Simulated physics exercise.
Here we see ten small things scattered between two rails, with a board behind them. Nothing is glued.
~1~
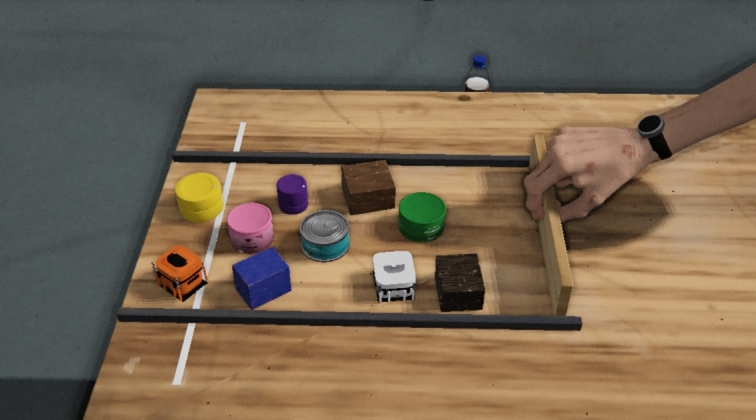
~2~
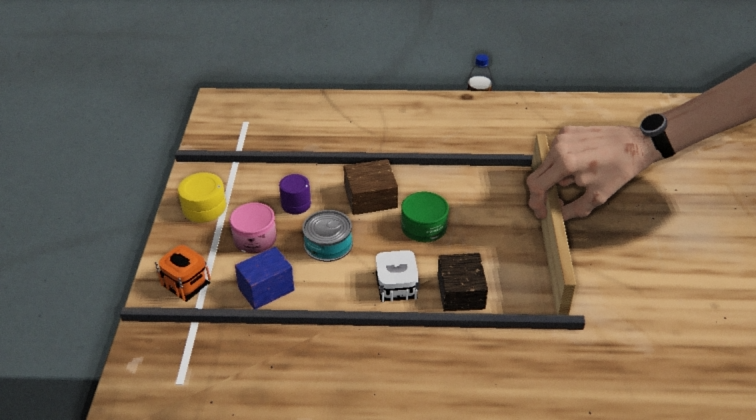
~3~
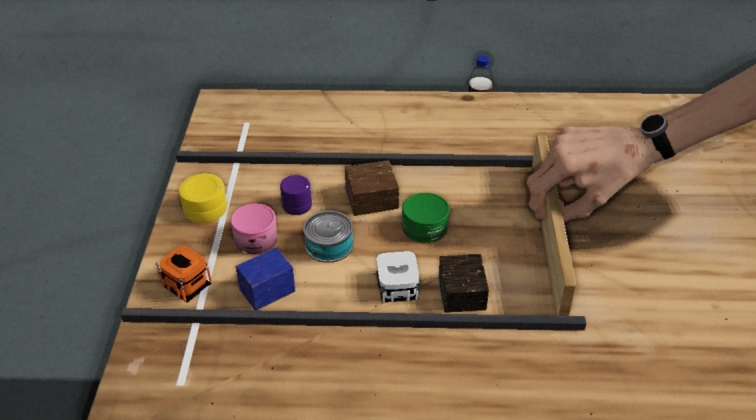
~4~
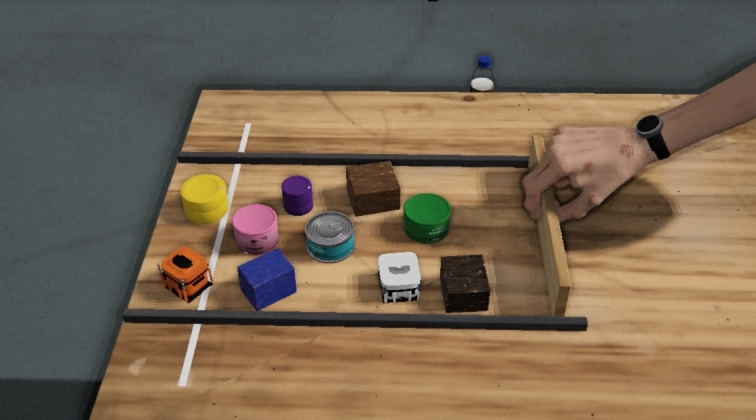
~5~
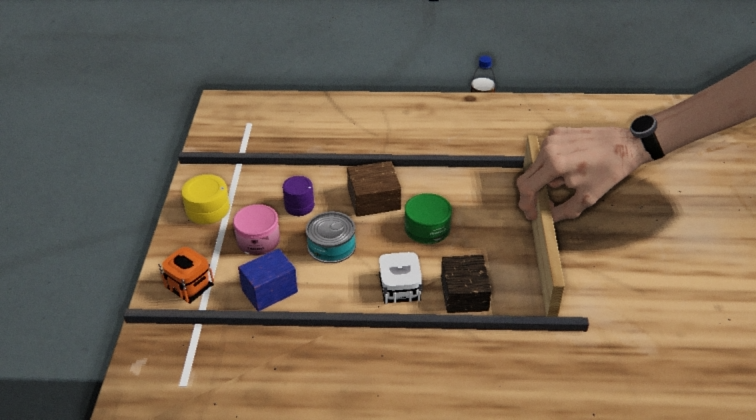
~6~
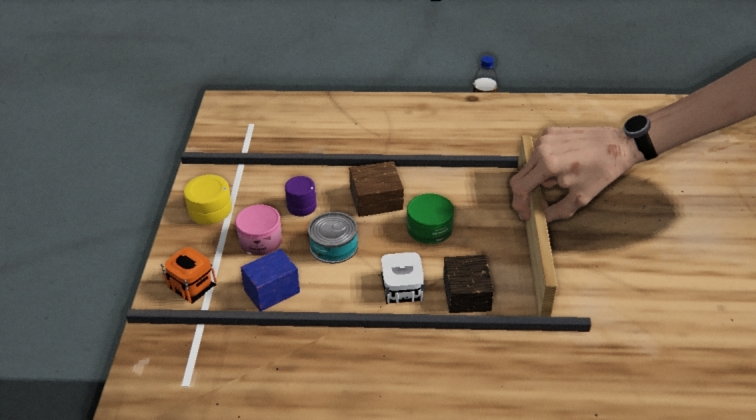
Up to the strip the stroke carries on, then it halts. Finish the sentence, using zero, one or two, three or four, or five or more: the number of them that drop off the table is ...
The number that drop off the table is three or four.
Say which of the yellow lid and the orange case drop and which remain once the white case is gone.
So the yellow lid goes off the edge and the orange case goes off the edge.
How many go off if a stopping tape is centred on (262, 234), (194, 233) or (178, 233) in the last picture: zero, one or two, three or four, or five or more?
First none, then more than four, then five or more.
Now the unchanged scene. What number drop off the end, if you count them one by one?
Count: 3.
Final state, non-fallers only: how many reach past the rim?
Counting them gives 3.
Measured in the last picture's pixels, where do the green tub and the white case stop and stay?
Around (203, 214) and around (146, 285).
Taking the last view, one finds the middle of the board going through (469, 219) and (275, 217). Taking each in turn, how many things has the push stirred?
At first I count 1, and then 10.
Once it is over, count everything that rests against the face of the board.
It ends up touching 4.
Early on, none off yet; yellow lid at rest near (208, 199); orange case at rest near (189, 274); pink tub at rest near (259, 230).
A while later, none off yet; yellow lid at rest near (208, 199); orange case travelled about its own width near (169, 269); pink tub travelled about its own width near (234, 229).
Finally, the number that fall off is three or four; lost, blue block, orange case and yellow lid.
